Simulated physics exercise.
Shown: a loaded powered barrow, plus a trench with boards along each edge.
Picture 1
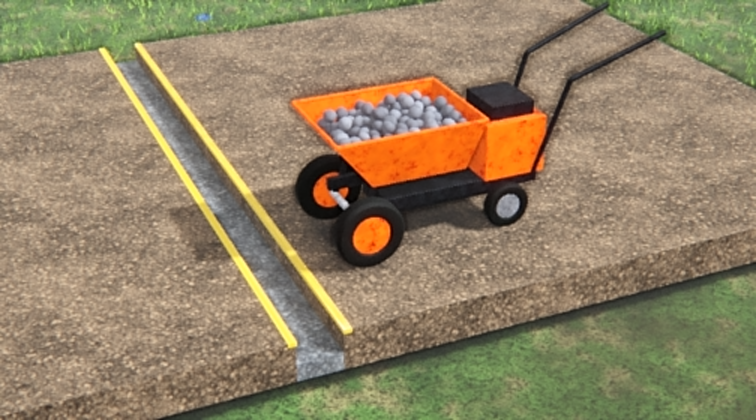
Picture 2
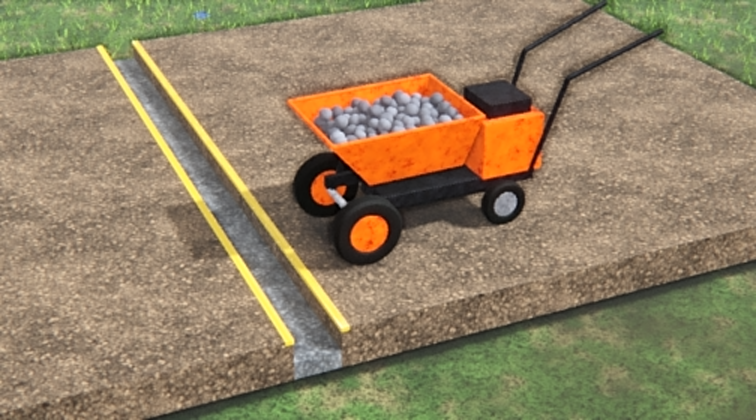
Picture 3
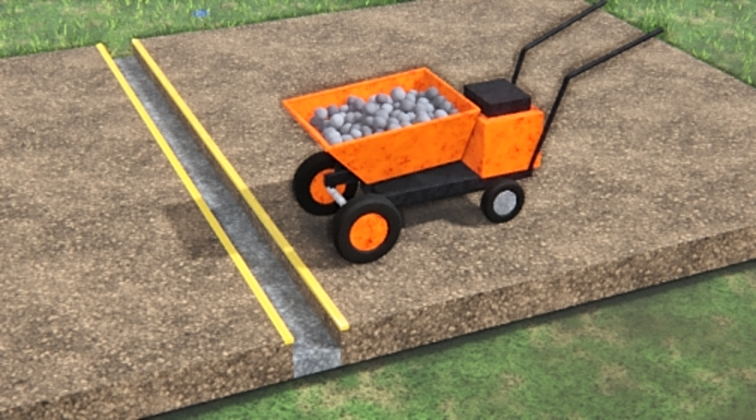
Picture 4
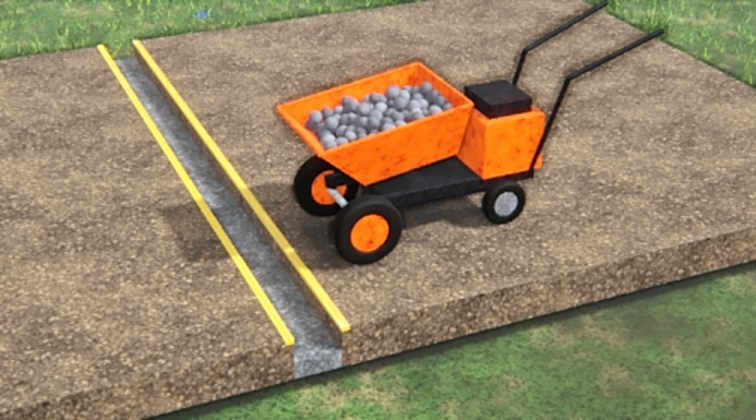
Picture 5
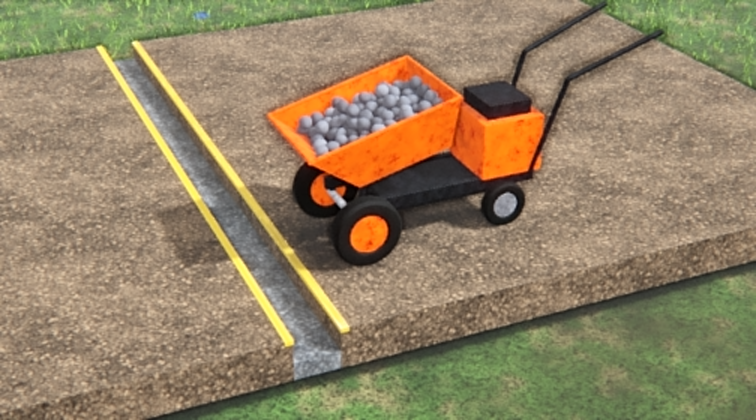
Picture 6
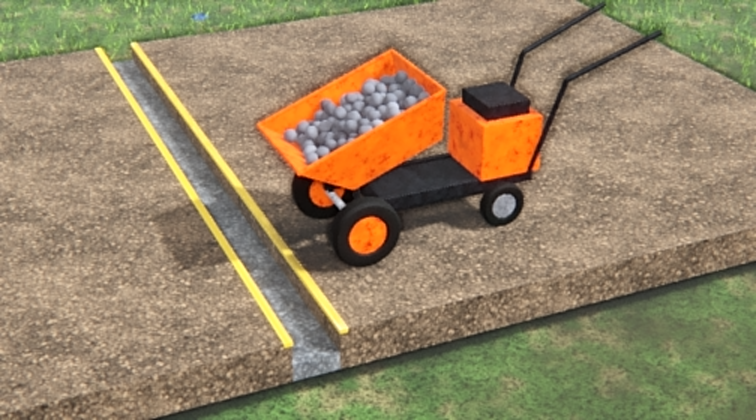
An orange powered barrow loaded with round grey cobbles stood beside a narrow trench edged with yellow boards, and its skip slowly tilted forward to the left, the back end rising while the wheels stayed put.
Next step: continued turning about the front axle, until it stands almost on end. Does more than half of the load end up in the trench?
No.
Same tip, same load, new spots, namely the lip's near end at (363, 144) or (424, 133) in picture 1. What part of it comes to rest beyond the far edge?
The first stop gives 40 per cent; the second gives 0 per cent.
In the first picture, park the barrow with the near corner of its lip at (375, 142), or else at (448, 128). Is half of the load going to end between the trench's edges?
Result A - a majority; result B - a minority.
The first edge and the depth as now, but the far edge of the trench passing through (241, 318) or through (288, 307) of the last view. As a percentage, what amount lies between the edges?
In order: Some 60 per cent, then some 0 per cent.
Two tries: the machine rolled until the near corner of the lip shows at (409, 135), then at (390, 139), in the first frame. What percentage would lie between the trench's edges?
First some 60, then 70 per cent.
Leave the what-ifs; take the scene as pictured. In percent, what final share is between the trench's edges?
I'd put it at some 15 per cent.
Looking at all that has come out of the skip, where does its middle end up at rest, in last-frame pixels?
Somewhere around (197, 264) in the final view.
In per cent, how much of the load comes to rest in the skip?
It ends up near 10 per cent.
Soon, skip tipped steeply; all in the skip.
A while on, skip tipped right over; about two thirds in the skip; a stray few in or heaped over the trench; about a third beyond it; a small part falling.
Towards the end, skip tipped right over; a small part in the skip; a small part in or heaped over the trench; most beyond it.
Finally, skip tipped right over; a small part in the skip; a small part in or heaped over the trench; most beyond it.
